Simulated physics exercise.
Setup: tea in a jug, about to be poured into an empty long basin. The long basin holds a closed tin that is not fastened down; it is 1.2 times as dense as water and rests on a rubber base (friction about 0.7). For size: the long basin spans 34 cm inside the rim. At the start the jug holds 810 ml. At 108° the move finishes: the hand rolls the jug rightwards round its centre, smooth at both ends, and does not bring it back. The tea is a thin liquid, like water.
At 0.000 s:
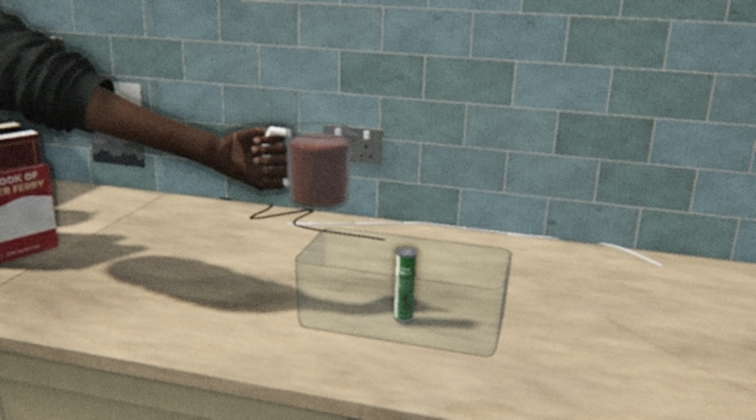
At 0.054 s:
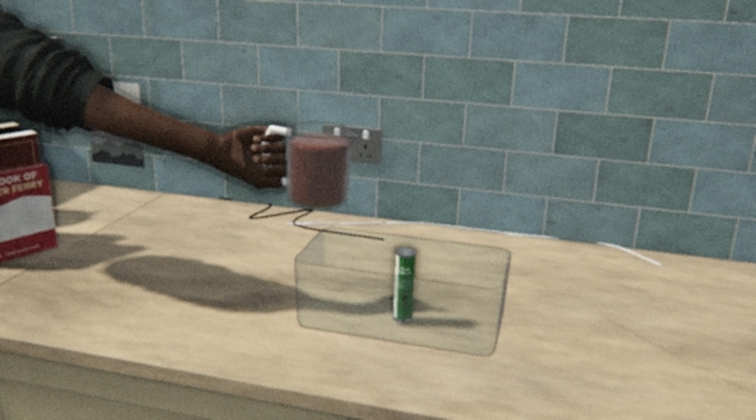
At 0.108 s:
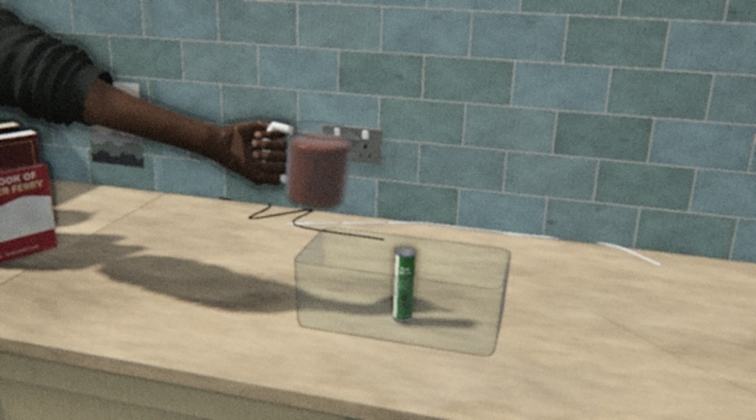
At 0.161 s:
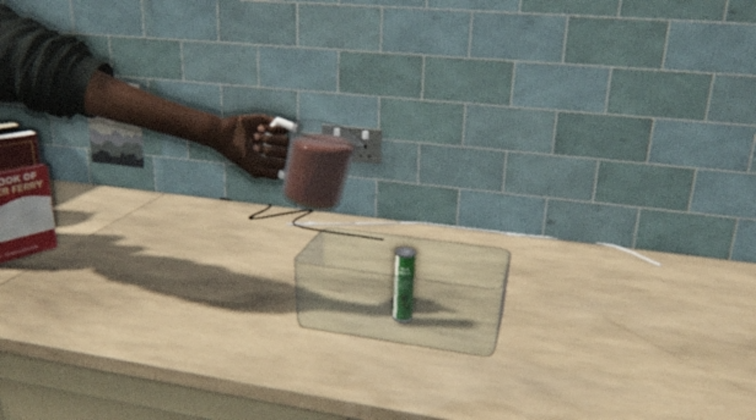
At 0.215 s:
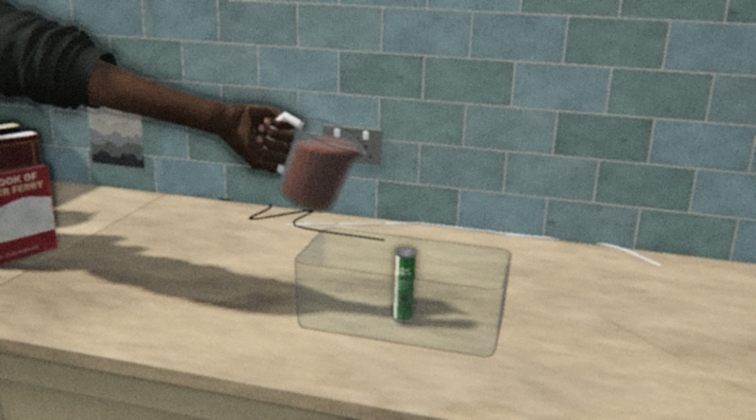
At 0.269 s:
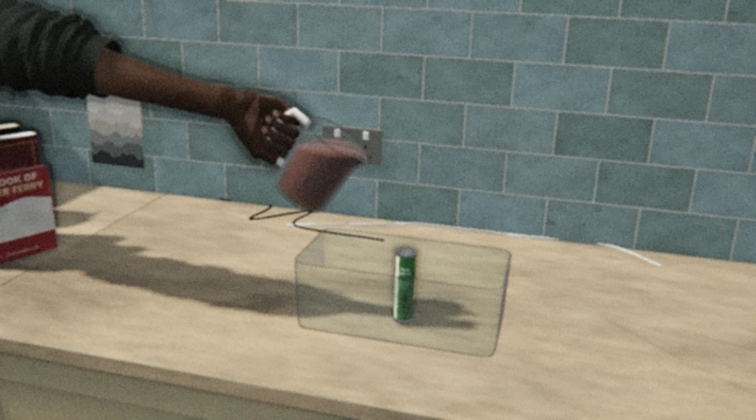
A hand holds a jug of brown-red liquid and tilts it rightwards above a clear basin.
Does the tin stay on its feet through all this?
No.
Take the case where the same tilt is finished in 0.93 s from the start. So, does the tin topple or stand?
With that tilt, the tin tips.
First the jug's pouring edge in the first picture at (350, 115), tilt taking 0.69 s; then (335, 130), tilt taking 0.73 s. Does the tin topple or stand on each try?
First it tips over; then it stays on its base.
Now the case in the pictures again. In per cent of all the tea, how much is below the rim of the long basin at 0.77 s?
72 per cent or thereabouts.
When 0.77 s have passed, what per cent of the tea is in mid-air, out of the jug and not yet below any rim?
Airborne share: Near 14 %.
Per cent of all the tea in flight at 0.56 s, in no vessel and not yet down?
Near 26 per cent at that moment.
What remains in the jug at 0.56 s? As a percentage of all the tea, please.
About 58 percent.
Then, 0.56 s in, the tilt is 94° and 59 per cent is still to pour; the tin stands where it began.
Then, 0.77 s in, the tilt is 108° and 14 per cent is still to pour; the tin stands 2 cm from where it began.
Then, 0.99 s in, the tilt is 108° and 1 per cent is still to pour; the tin leans 29°.
Then, 1.23 s in, the tilt is 108° and 0 per cent is still to pour; the tin lies on its side.
Finally, the tin lies on its side.
